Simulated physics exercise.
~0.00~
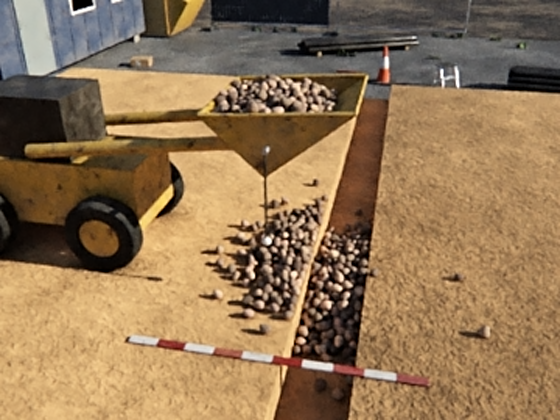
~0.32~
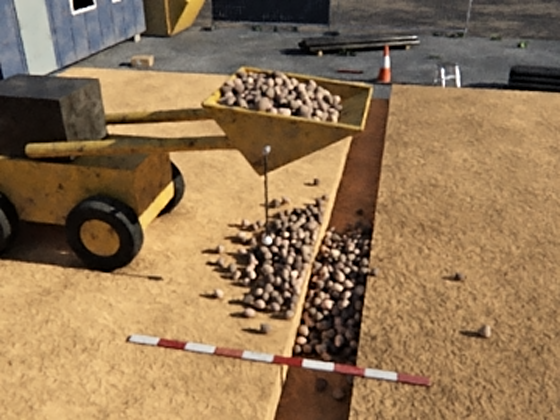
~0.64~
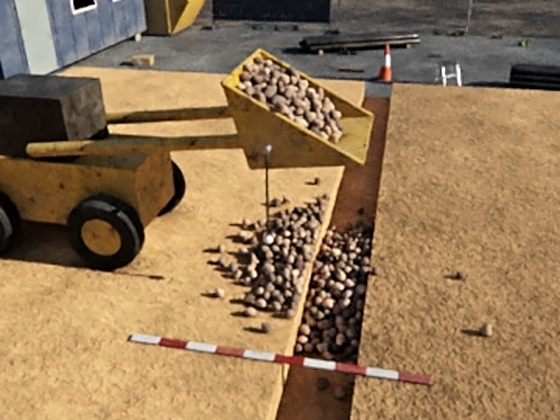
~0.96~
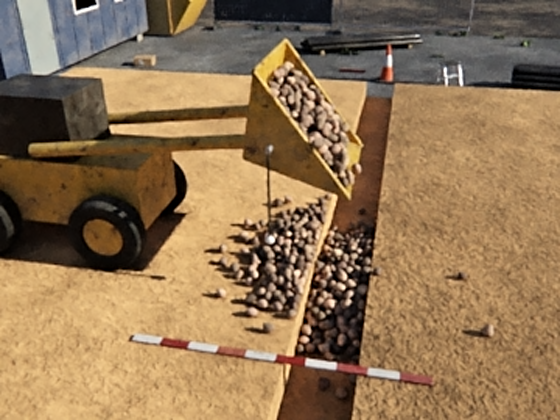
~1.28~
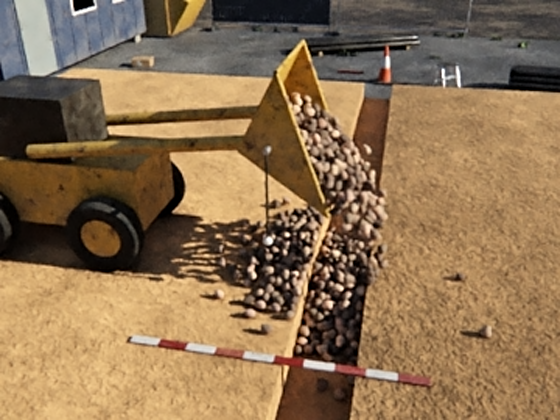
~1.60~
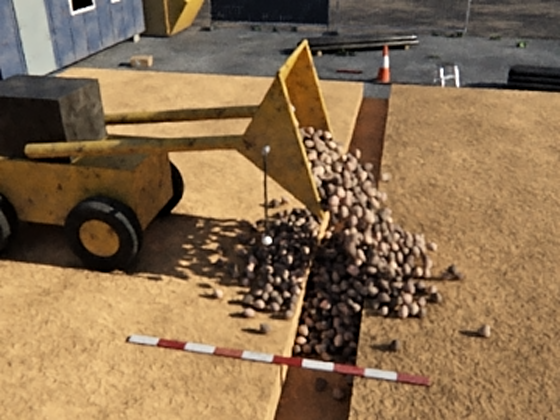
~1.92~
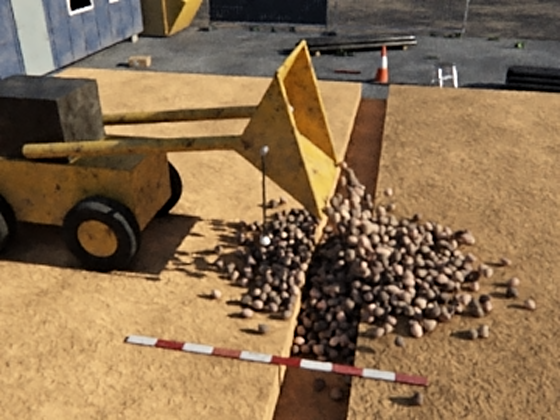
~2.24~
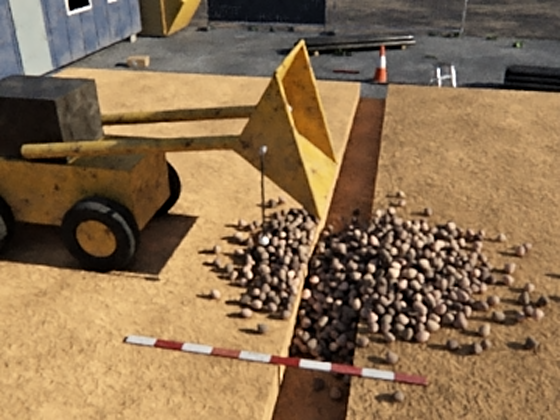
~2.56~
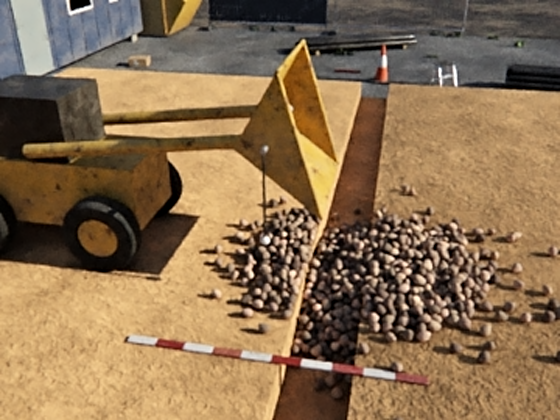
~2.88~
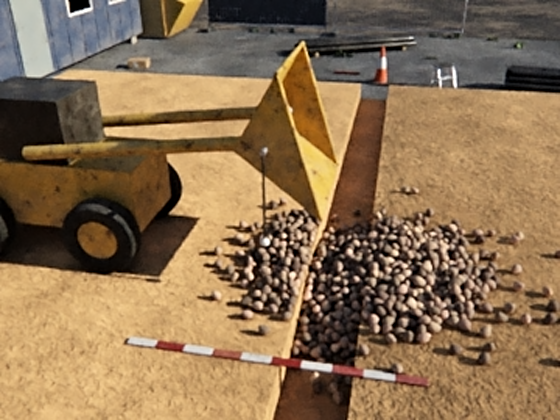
A yellow loader tips its bucket, spilling rounded stones across the trench and onto the ground beyond.
